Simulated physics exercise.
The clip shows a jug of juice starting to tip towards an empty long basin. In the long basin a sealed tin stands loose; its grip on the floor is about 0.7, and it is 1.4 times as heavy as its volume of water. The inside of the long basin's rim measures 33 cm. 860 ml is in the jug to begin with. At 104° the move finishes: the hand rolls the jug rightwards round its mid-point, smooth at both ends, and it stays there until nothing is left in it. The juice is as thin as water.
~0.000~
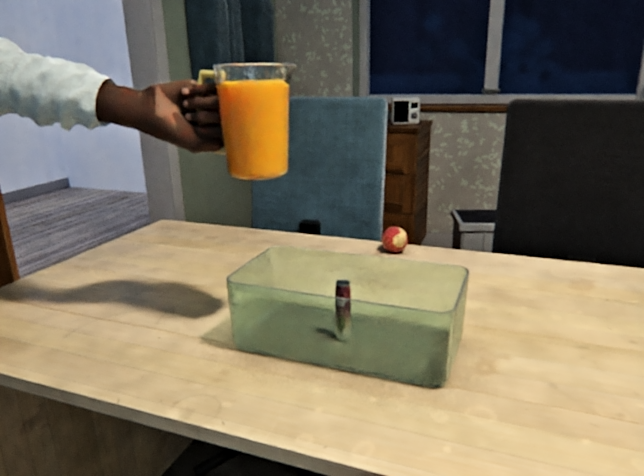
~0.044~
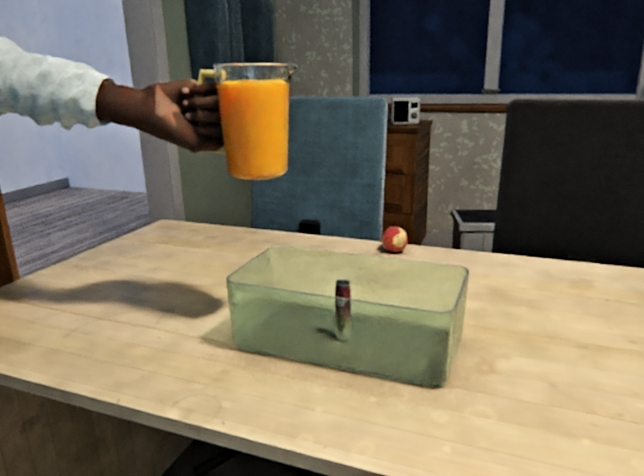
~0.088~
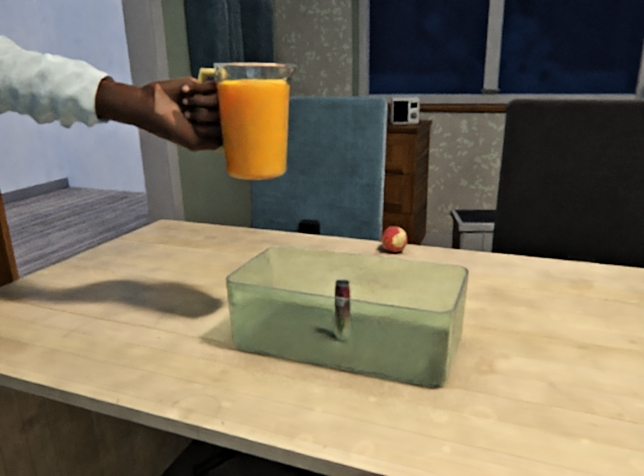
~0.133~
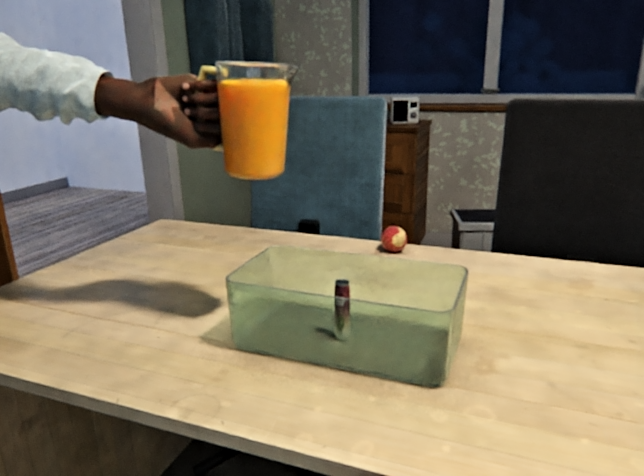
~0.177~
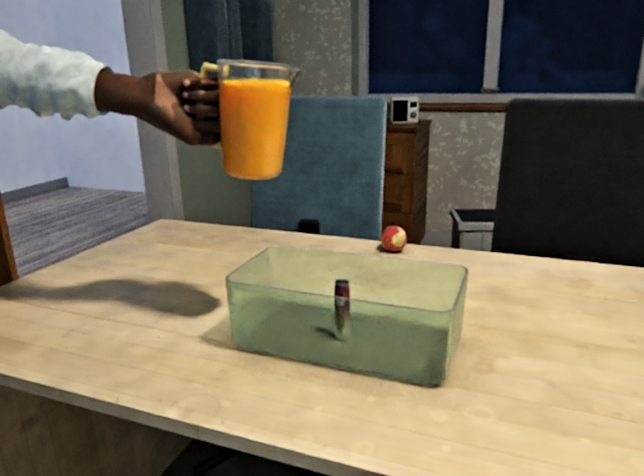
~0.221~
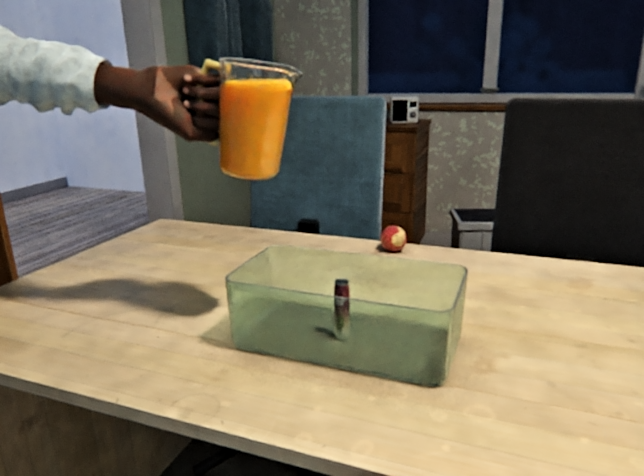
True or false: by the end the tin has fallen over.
False.
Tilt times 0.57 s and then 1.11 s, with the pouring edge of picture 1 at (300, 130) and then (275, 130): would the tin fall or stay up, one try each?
In the first try it comes down; in the second it comes down.
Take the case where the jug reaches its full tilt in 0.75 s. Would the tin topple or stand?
Then it holds its balance.
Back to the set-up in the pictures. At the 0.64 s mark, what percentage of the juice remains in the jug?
About 88 percent.
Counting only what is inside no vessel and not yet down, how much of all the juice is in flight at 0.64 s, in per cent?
It comes to about 12 percent.
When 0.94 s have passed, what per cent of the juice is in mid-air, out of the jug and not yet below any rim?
Estimate: Around 28 per cent.
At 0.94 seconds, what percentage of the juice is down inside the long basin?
Around 30 in a hundred.
After 0.64 s the tilt is 64° and 88 per cent is still to pour; the tin stands where it began.
After 0.94 s the tilt is 98° and 43 per cent is still to pour; the tin stands where it began.
After 1.26 s the tilt is 104° and 5 per cent is still to pour; the tin stands where it began.
After 1.61 s the tilt is 104° and 0 per cent is still to pour; the tin stands where it began.
In the end the tin stands where it began.
